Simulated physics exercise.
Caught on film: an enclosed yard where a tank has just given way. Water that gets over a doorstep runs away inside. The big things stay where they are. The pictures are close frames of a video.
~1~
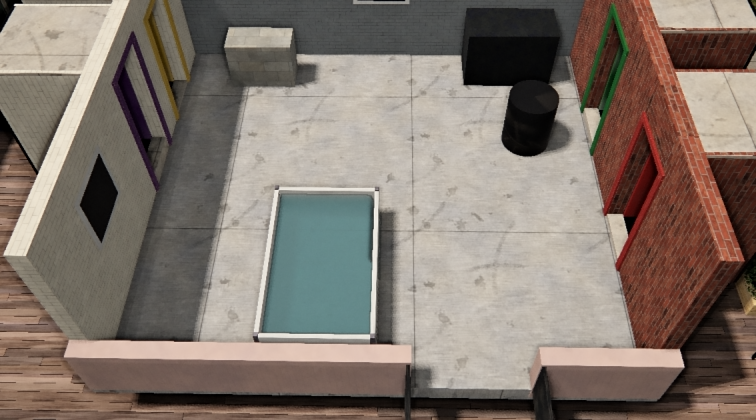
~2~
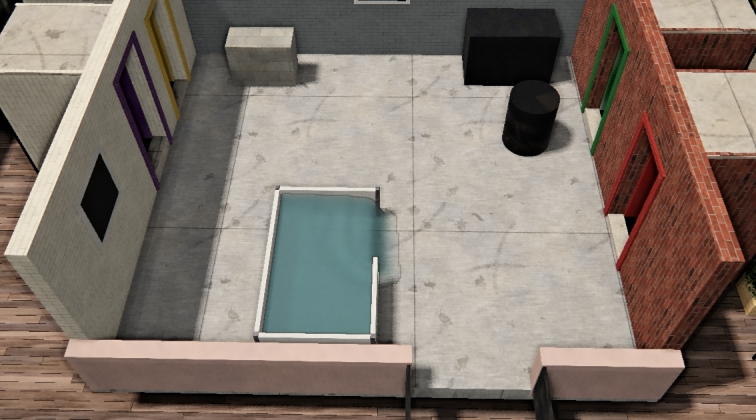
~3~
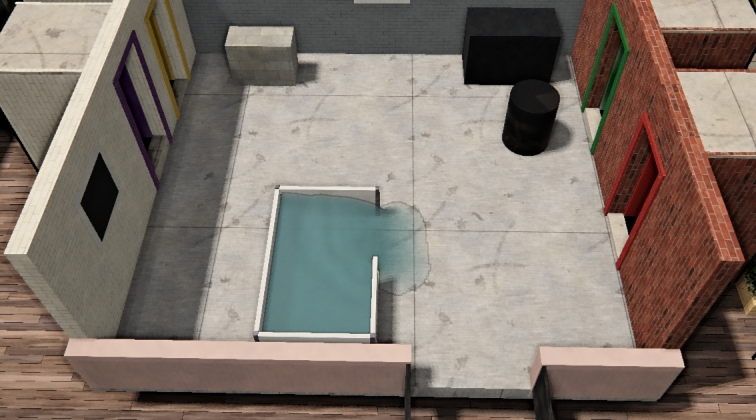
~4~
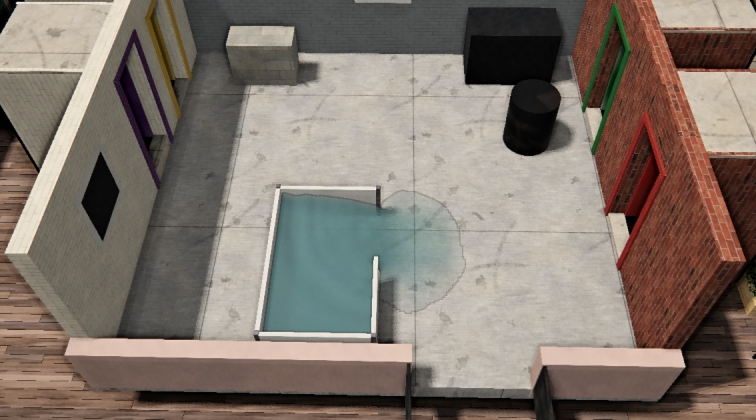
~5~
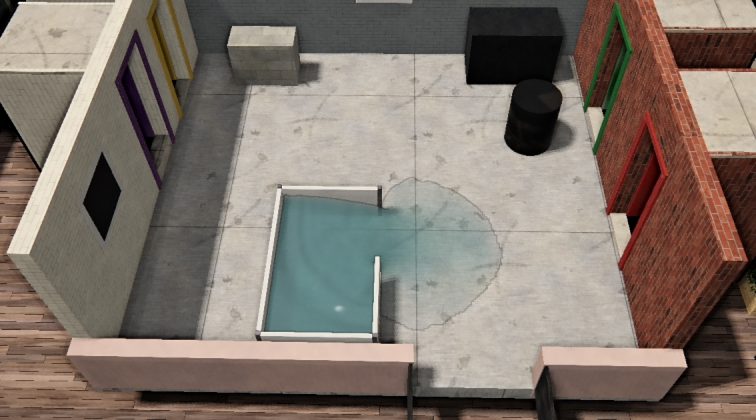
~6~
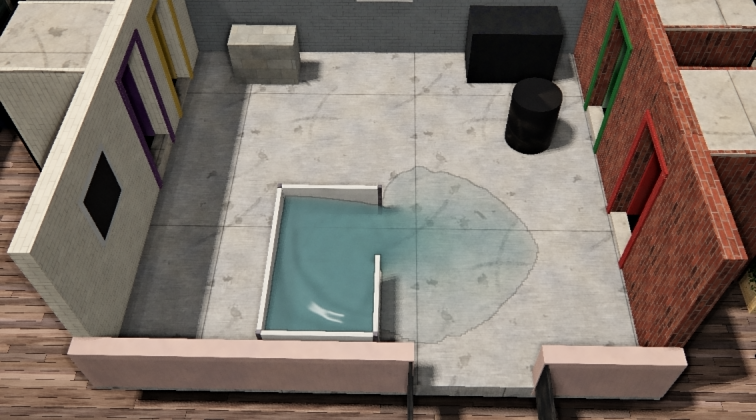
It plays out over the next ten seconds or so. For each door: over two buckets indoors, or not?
In the end: The green door stays under that; the yellow door stays under that; the red door takes more than that; the purple door stays under that.
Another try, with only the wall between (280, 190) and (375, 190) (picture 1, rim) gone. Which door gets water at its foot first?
I say the yellow-painted one.
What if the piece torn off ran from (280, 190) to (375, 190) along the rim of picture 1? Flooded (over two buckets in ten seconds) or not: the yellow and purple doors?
In short: Yellow lets more in, purple holds.
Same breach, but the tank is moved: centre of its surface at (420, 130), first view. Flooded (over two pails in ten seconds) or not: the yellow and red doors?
One by one: The yellow door takes less; the red door lets less in.
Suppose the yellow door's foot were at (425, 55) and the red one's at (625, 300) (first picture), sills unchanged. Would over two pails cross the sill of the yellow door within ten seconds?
In short: Yellow door holds.
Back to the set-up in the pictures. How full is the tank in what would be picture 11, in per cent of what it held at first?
Roughly 66 per cent.
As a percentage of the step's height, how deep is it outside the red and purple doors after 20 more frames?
About 240 and 0 per cent.
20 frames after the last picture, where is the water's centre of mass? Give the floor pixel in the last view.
At about (452, 238).
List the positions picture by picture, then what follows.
The first picture shows still water in the tank at (321, 260).
In the second picture, water pours out at (375, 240) and has run to (386, 214).
In the third picture, water pours out at (375, 241) and has run to (409, 210).
In the fourth picture, water pours out at (375, 241) and has run to (458, 265).
In the fifth picture, the front is at (495, 256), out from the gap at (377, 241).
In the sixth picture, water pours out at (377, 240) and has run to (531, 255).
A moment on, water covers 25 % of the floor; the green door not reached, the yellow door not reached, the red door under two buckets in, the purple door not reached.
Next, water covers 30 % of the floor; the green door wet at the sill, nothing in, the yellow door not reached, the red door over two buckets in, the purple door not reached.
Then, water covers 35 % of the floor; the green door under two buckets in, the yellow door not reached, the red door far over two buckets in, the purple door not reached.
Later, water covers 50 % of the floor; the green door under two buckets in, the yellow door not reached, the red door far over two buckets in, the purple door not reached.
In the end, water covers 75 % of the floor; the green door under two buckets in, the yellow door not reached, the red door far over two buckets in, the purple door not reached.
